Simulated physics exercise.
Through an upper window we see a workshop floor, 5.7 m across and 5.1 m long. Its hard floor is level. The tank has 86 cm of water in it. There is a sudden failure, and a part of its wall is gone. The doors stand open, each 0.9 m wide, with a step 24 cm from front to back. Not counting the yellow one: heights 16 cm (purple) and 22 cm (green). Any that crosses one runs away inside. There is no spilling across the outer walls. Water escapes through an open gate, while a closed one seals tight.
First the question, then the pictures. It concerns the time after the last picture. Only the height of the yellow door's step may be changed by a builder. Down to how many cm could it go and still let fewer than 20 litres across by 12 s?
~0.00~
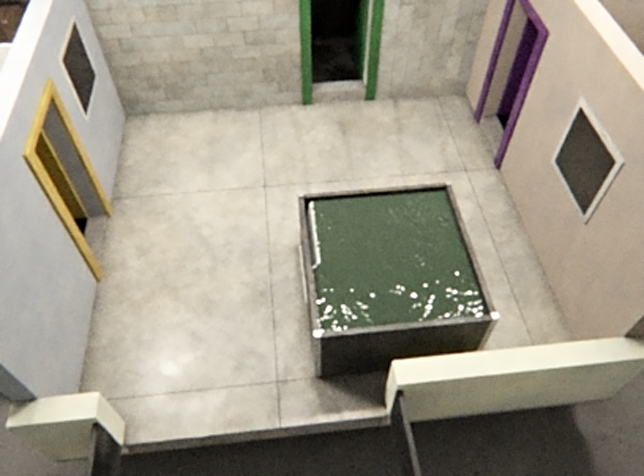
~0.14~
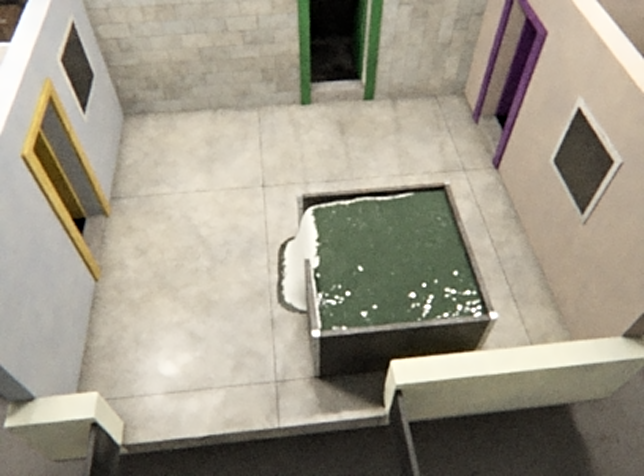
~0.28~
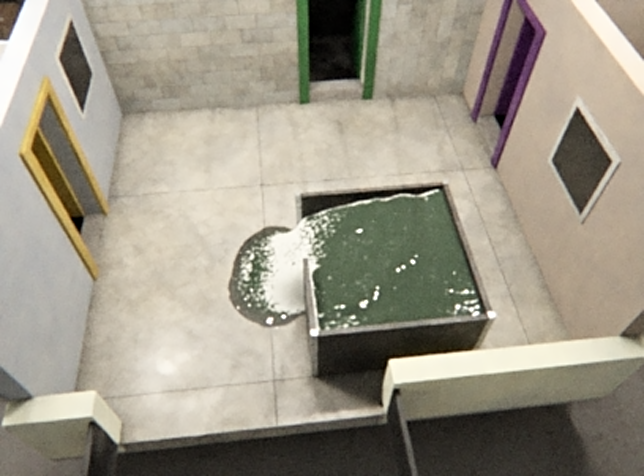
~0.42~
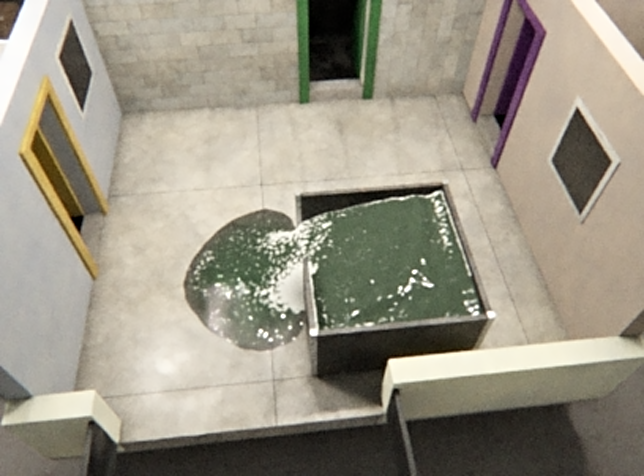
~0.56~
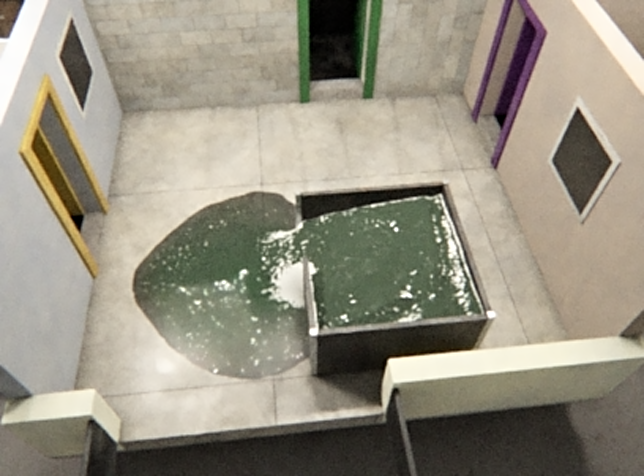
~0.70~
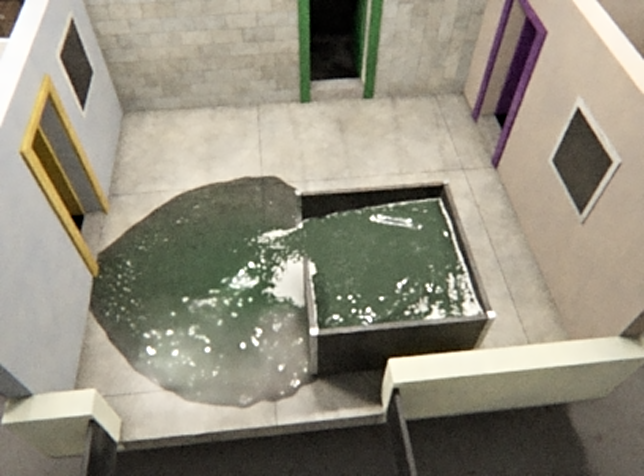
I would say down to about 29 cm.
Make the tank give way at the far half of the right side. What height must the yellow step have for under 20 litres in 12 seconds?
About 6.5 cm.
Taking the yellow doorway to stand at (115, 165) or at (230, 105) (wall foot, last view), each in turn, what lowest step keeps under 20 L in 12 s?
Minimums: About 16 cm and 10.5 cm.
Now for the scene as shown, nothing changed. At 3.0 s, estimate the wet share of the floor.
I'd estimate about 50 percent.
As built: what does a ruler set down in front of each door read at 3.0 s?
Door depths (cm): Purple = 0, yellow = 22, green = 0.
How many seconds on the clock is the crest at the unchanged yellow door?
I'd say near 2.0 seconds.
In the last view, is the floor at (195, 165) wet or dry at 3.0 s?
I'd say that place has got wet.
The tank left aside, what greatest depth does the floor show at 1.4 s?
Close to 42 centimetres.
After 1.4 s water covers 40 % of the floor, deepest (42 cm) near (294, 264); 23 cm at the yellow door, 65 litres in over its 9 cm step.
After 3.0 s water covers 50 % of the floor, deepest (26 cm) near (122, 122); 22 cm at the yellow door, 262 litres in over its 9 cm step.
After 12.0 s water covers 100 % of the floor, deepest (12 cm) near (509, 363); 6 cm at the yellow door, 368 litres in over its 9 cm step.
At the yellow door as built, the water arrived by 0.8 s and peaked near 29 cm at 2.0 s.
Run again over the same 12 s with other heights there, 49 litres in over 25 cm, 5 litres over 33.5 cm. The limit of 20 litres is kept from about 29 cm up.
